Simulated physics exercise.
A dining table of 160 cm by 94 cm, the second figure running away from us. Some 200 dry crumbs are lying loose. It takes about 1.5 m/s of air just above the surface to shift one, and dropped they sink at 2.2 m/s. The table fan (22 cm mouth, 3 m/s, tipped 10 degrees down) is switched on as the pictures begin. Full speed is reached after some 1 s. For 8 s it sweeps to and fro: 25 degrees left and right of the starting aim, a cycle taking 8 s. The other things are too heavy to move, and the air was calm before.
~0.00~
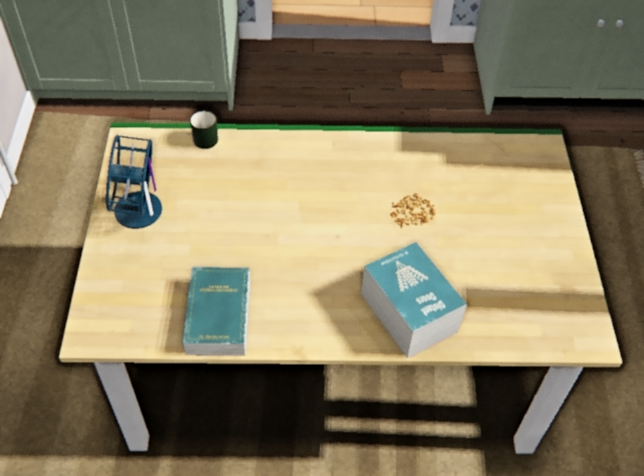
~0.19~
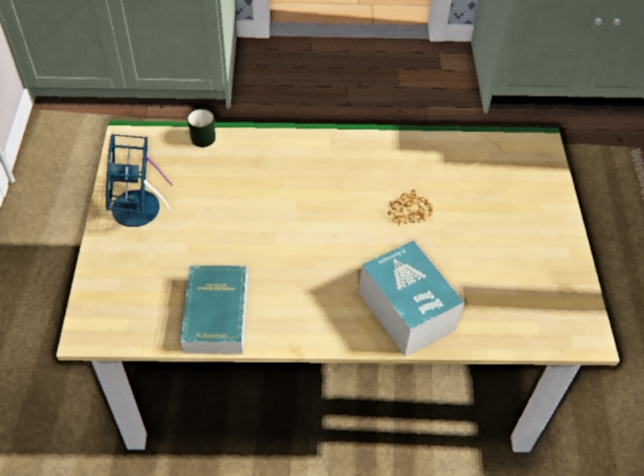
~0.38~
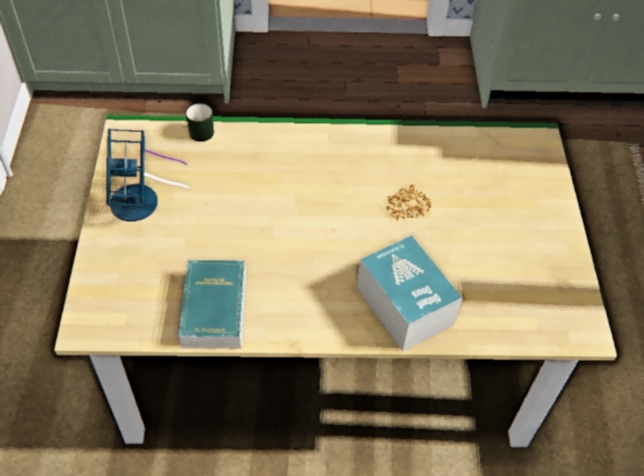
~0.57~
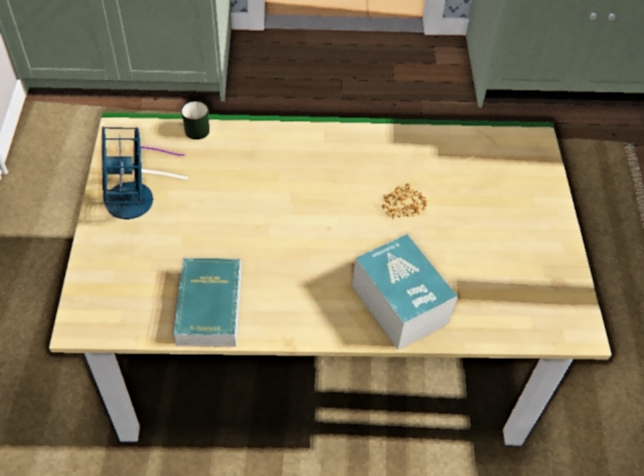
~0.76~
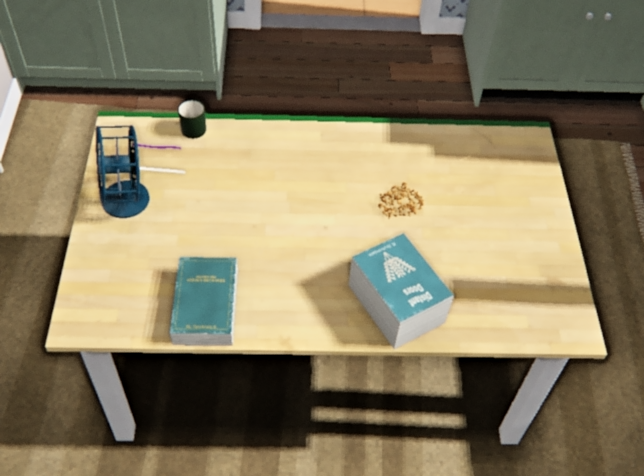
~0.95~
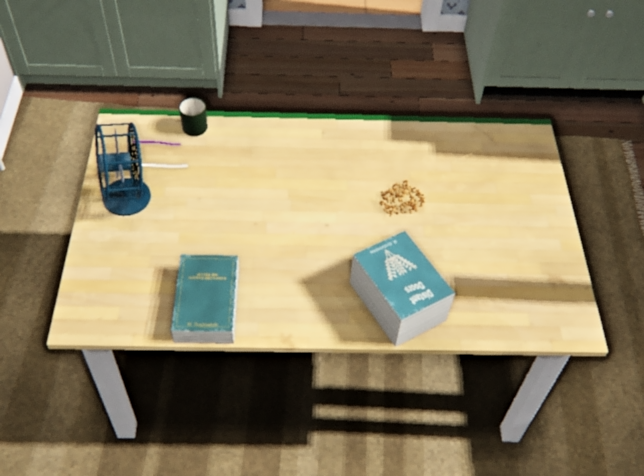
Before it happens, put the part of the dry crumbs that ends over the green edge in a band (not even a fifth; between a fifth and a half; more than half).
By then less than a fifth are over the green edge.
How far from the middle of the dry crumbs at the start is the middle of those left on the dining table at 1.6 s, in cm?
Roughly 20 cm.
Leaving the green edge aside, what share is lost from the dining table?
Some 100 per cent.
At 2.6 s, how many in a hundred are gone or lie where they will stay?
About 70 %.
After 1.6 s the count stands so, 0 % are over the green edge; the middle of those left on the top is near (470, 206).
After 2.6 s the count stands so, 0 % are over the green edge; the middle of those left on the top is near (531, 217).
After 4.4 s the count stands so, 0 % are over the green edge.
After 8.0 s, at the end, 0 % are over the green edge.
